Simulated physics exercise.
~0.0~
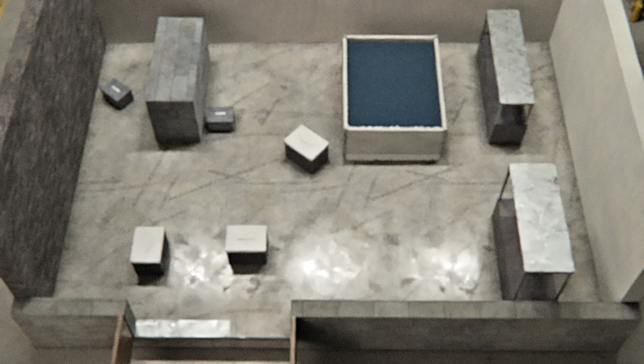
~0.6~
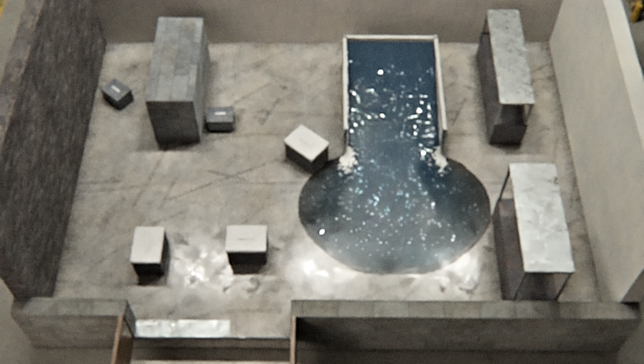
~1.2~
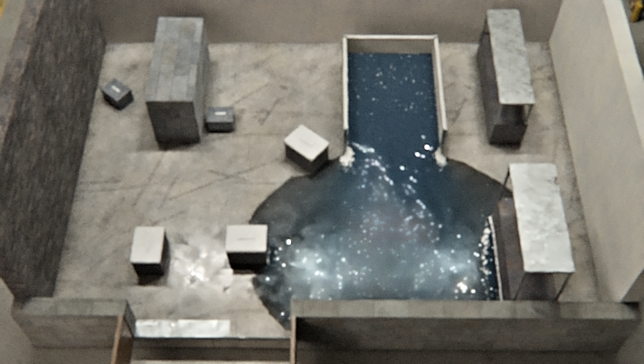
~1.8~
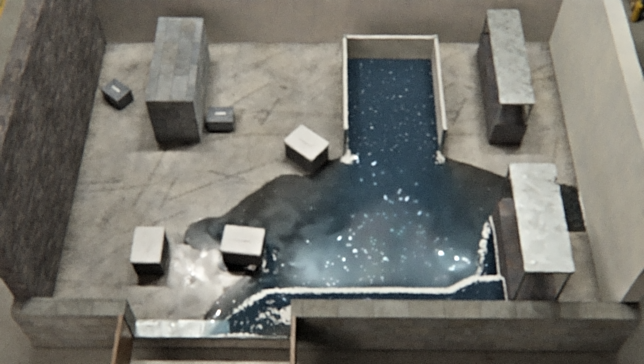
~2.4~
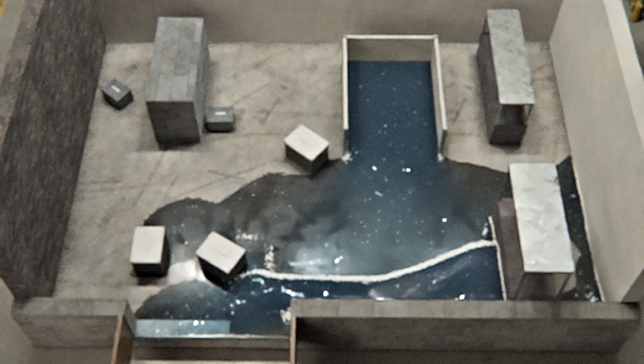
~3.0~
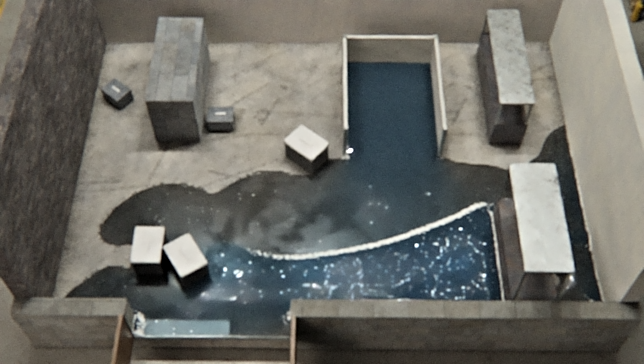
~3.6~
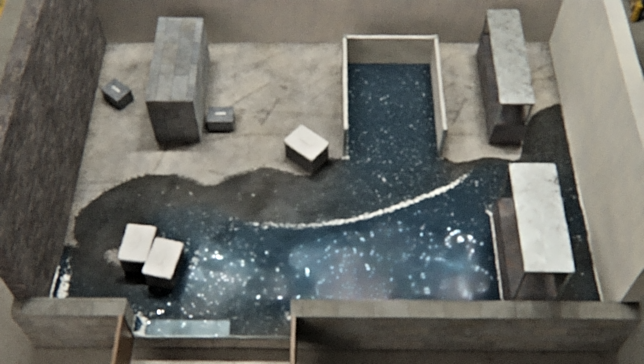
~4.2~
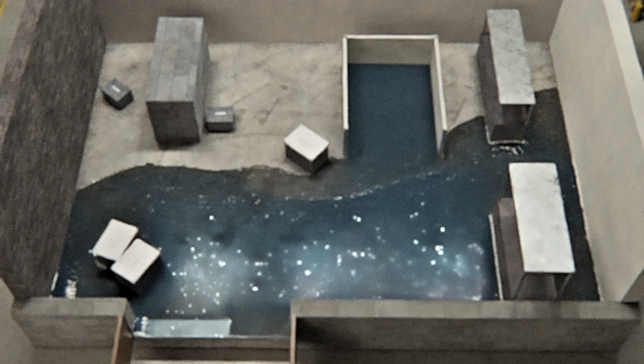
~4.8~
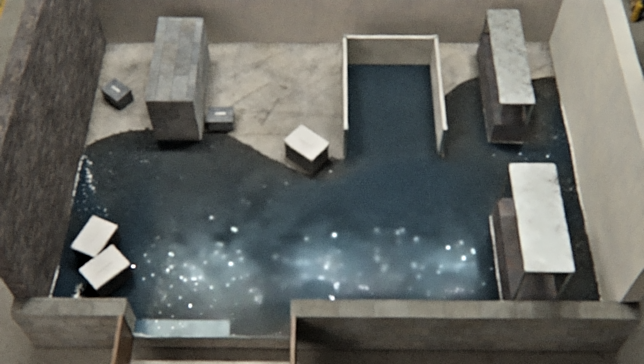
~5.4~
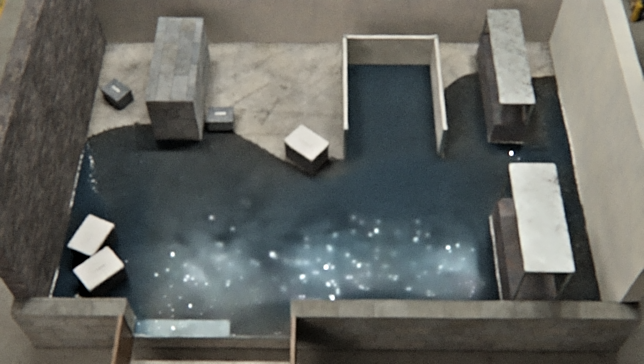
At first, a walled concrete bay holds a tank of dark blue water at the back, with pale and dark boxes and taller blocks standing around it. The tank's front side gives way, and water spills forward in a rounded sheet toward the front wall. It spreads both ways, reaching the opening at the front left and curling around the blocks on the right. One pale box slides left until it meets another, and both then drift toward the left wall. Finally, water covers most of the floor, the two boxes rest near that wall, and the back left stays dry.
